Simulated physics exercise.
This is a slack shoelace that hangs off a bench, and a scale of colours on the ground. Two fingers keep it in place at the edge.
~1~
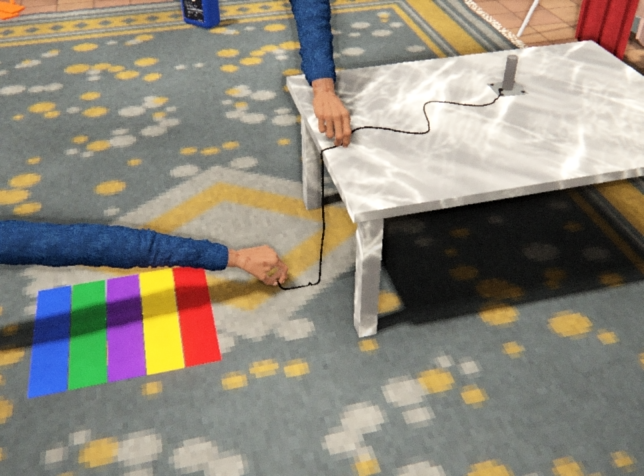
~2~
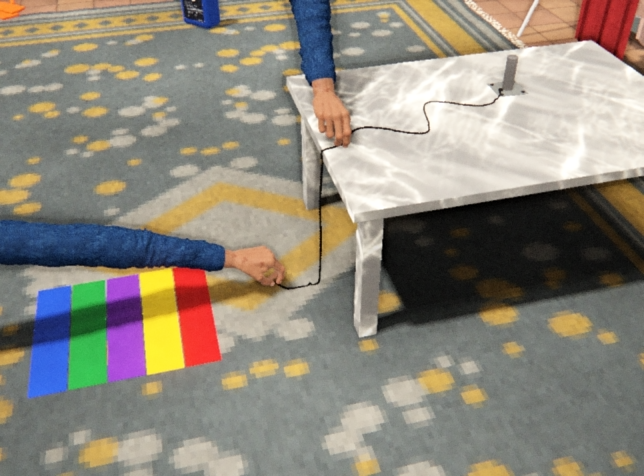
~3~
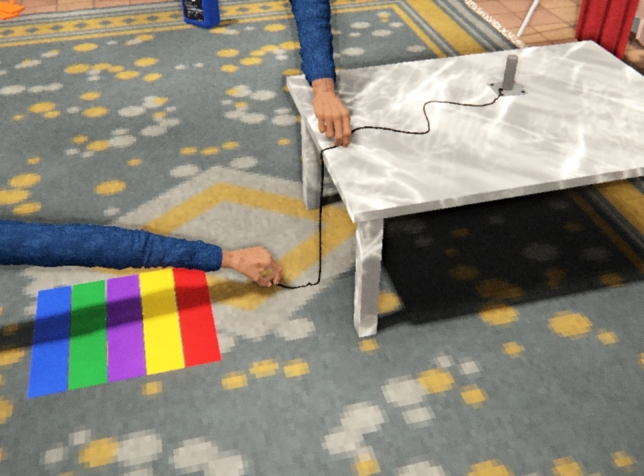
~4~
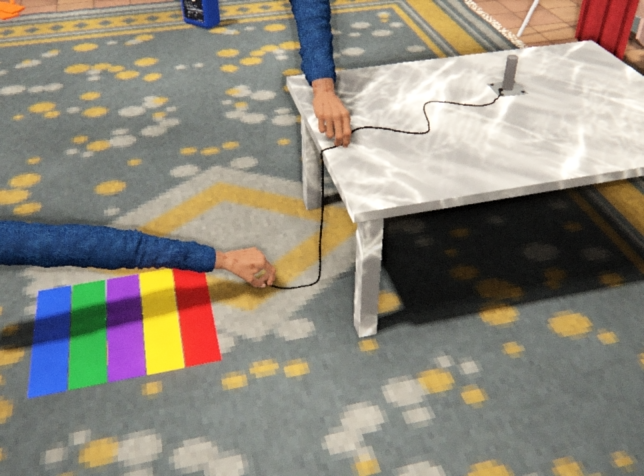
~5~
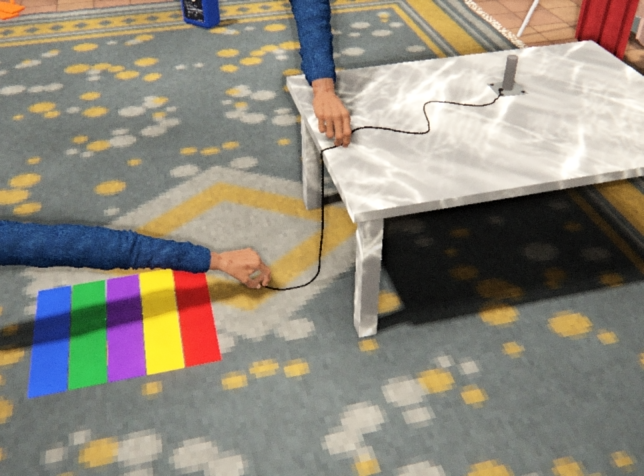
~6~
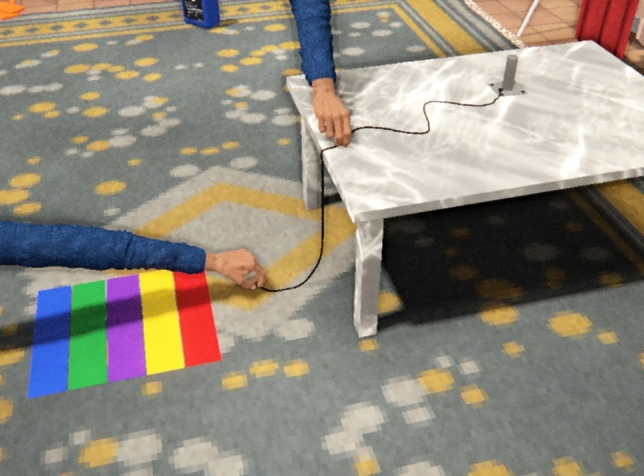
A hand slowly pulls the end of a dark cord left toward coloured stripes.
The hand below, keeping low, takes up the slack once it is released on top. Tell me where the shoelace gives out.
It gives out over the green strip.
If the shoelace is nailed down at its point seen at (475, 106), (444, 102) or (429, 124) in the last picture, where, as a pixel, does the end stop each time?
Taking them in turn, I'd expect around (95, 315), (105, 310) and finally (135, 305).
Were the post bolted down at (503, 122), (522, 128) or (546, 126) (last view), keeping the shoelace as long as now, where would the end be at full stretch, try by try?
You'd find it around (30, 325), then (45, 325), and finally (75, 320).
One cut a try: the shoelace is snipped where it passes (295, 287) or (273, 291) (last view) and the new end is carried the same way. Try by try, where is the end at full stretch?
Estimated pixels: (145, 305) then (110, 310).
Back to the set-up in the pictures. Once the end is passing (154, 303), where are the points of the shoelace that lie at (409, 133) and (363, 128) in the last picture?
They move to (352, 134) and (317, 155) respectively.
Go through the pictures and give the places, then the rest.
The first picture shows end (278, 281); red (200, 344); yellow (164, 351); purple (127, 358); green (88, 365); blue (49, 373).
The second picture shows end (275, 282); shoelace through (489, 104) (424, 108) (399, 131) (336, 147) (320, 209) (320, 272).
The third picture shows end (272, 282).
The fourth picture shows end (266, 283); shoelace through (489, 104) (424, 108) (399, 131) (336, 147) (323, 209) (320, 272).
The fifth picture shows end (261, 284).
The sixth picture shows end (256, 285); shoelace through (489, 104) (424, 108) (399, 131) (336, 147) (323, 209) (313, 272).
Soon after, end near (154, 303); over yellow.
Then, end near (107, 311); over purple.
At full stretch, end near (80, 316); over green. Over green.
